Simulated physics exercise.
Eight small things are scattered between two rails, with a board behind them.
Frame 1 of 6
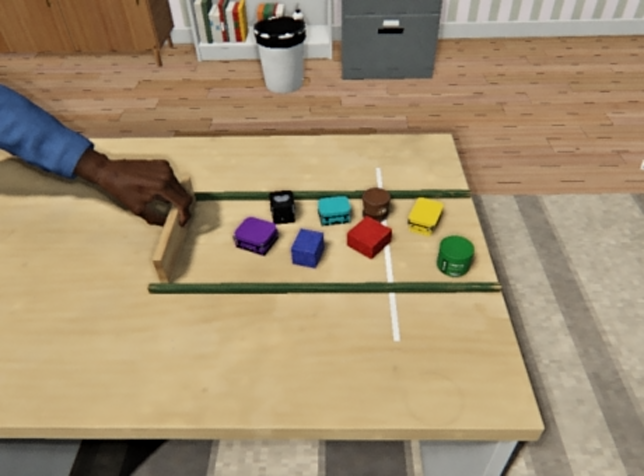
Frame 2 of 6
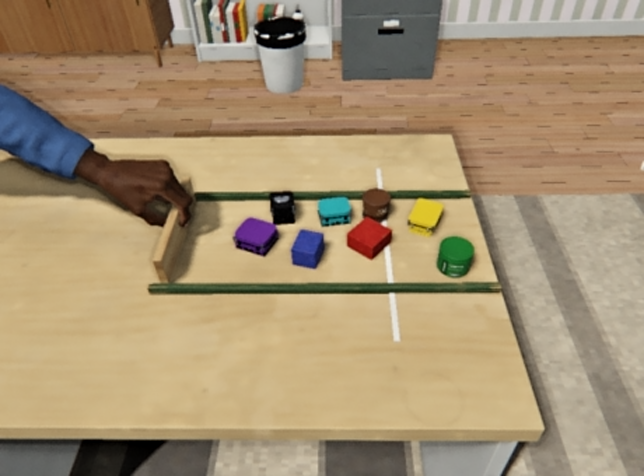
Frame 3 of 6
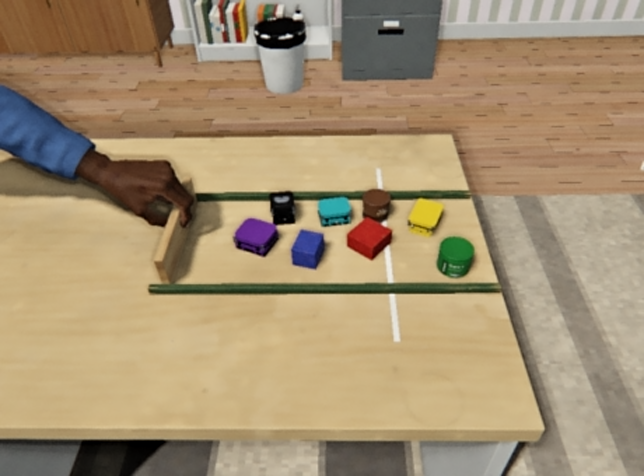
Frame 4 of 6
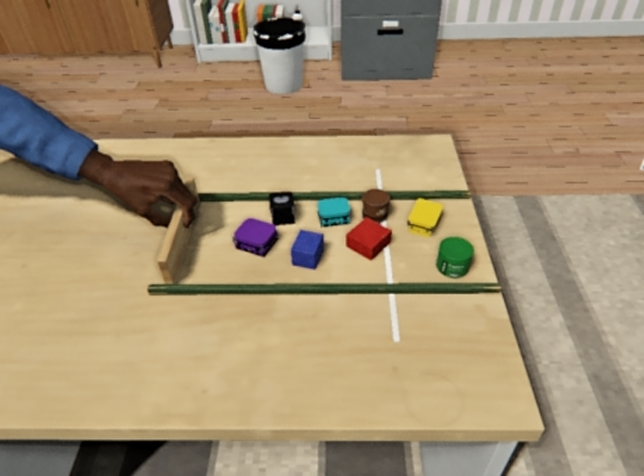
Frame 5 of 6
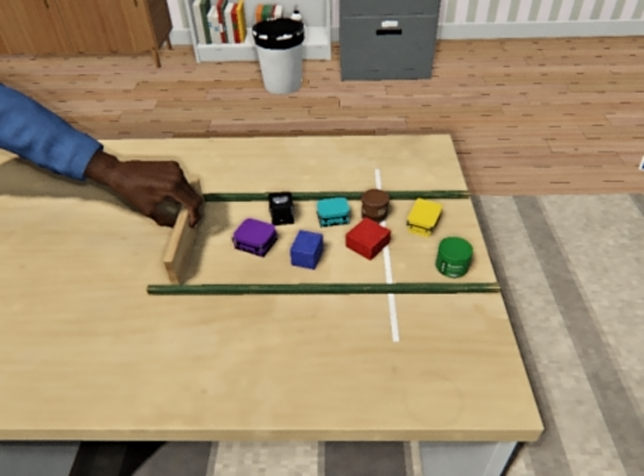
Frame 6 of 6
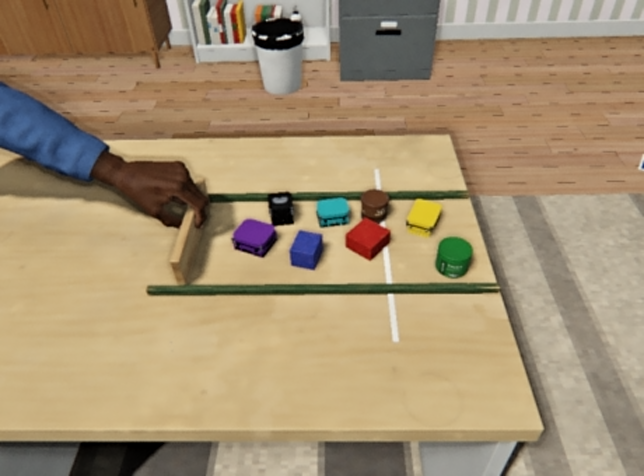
In this clip, a hand holds a wooden board upright between two green rails on a table and slides it slightly to the right, while the eight small colored objects scattered ahead of it stay in place.
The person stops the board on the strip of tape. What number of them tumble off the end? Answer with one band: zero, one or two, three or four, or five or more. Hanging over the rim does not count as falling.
Zero.
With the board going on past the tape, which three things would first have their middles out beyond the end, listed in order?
Those three are the yellow case, the brown tin and the red block, in that order.
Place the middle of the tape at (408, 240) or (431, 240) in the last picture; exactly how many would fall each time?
So that's 1 for the first and 2 for the second.
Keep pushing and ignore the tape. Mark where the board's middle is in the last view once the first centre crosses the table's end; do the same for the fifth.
First: Around (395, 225). Next: Around (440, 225).
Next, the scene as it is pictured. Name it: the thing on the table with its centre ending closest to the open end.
That's the yellow case.
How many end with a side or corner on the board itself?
3.
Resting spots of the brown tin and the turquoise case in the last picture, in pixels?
The first comes to rest at (449, 204), and the second at (420, 213).
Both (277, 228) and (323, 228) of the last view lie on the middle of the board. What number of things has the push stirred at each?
First 3, then 6.
Soon after, none off yet; green tub at rest near (454, 258); yellow case at rest near (424, 218); brown tin at rest near (374, 207).
Then, none off yet; green tub at rest near (454, 258); yellow case at rest near (424, 218); brown tin moved about its own width near (395, 207).
At rest, the number that fall off is zero.
